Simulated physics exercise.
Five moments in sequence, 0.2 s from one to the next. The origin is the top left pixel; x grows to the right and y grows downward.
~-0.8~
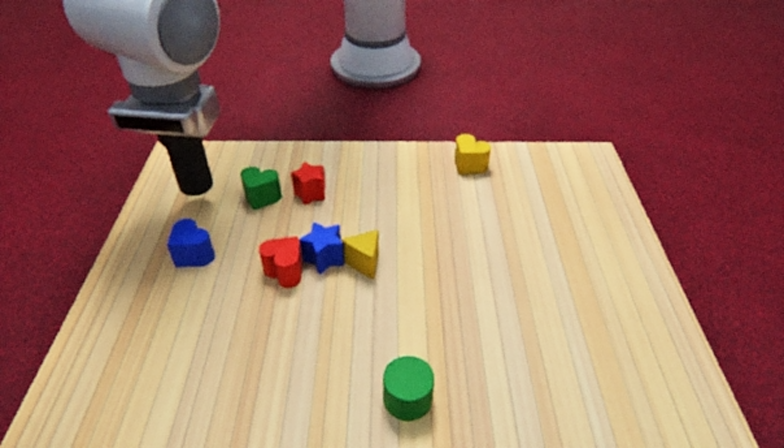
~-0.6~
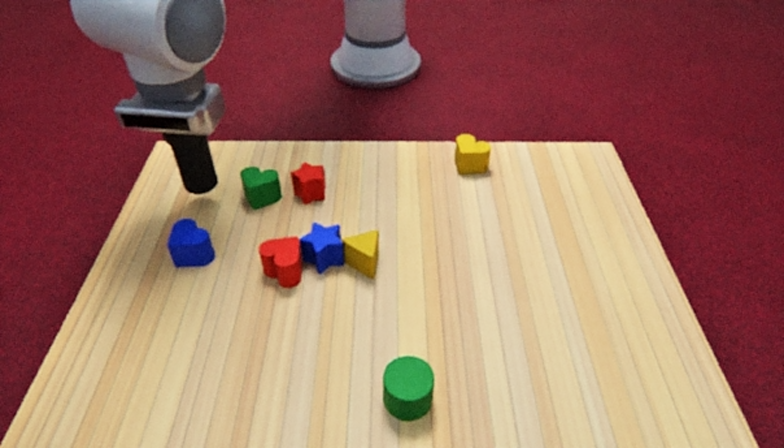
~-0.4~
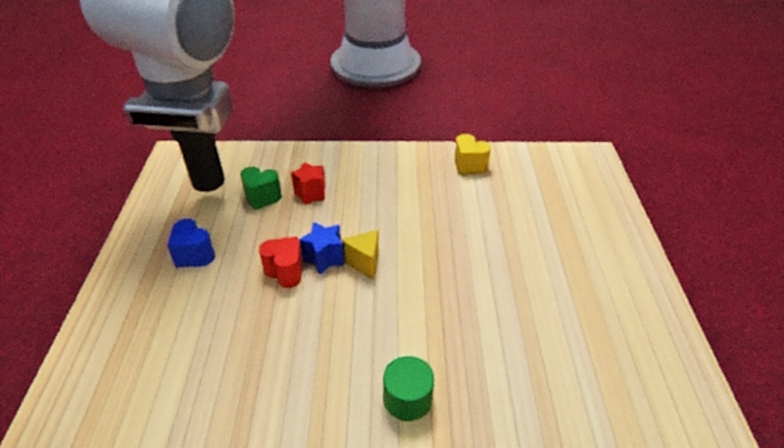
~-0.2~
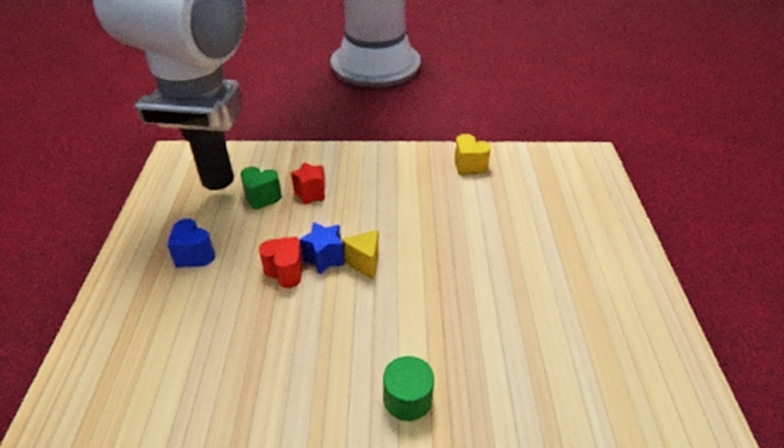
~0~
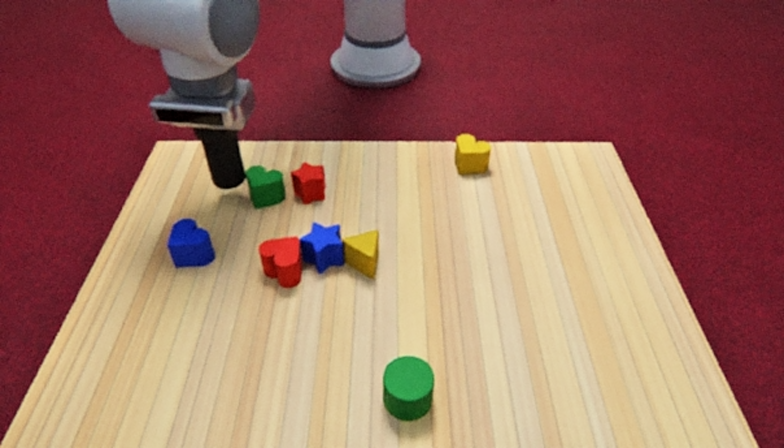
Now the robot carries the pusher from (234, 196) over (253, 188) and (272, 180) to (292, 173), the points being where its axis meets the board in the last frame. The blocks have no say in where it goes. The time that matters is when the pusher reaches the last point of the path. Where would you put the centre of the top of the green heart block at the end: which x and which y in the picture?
Expect it around (287, 172).
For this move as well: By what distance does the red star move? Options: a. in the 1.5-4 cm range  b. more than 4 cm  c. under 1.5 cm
I choose c.
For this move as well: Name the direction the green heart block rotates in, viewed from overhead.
From above, the green heart block will be seen to turn clockwise.
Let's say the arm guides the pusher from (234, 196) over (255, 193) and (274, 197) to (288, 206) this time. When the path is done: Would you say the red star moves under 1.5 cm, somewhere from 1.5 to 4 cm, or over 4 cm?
My estimate: In the 1.5 to 4 cm range.
On the path given first. Halfway along, pusher (260, 168); green heart block (282, 172), turned 65° clockwise.
At the end, pusher (289, 157); green heart block (287, 172), turned 80° clockwise; red star (315, 173).
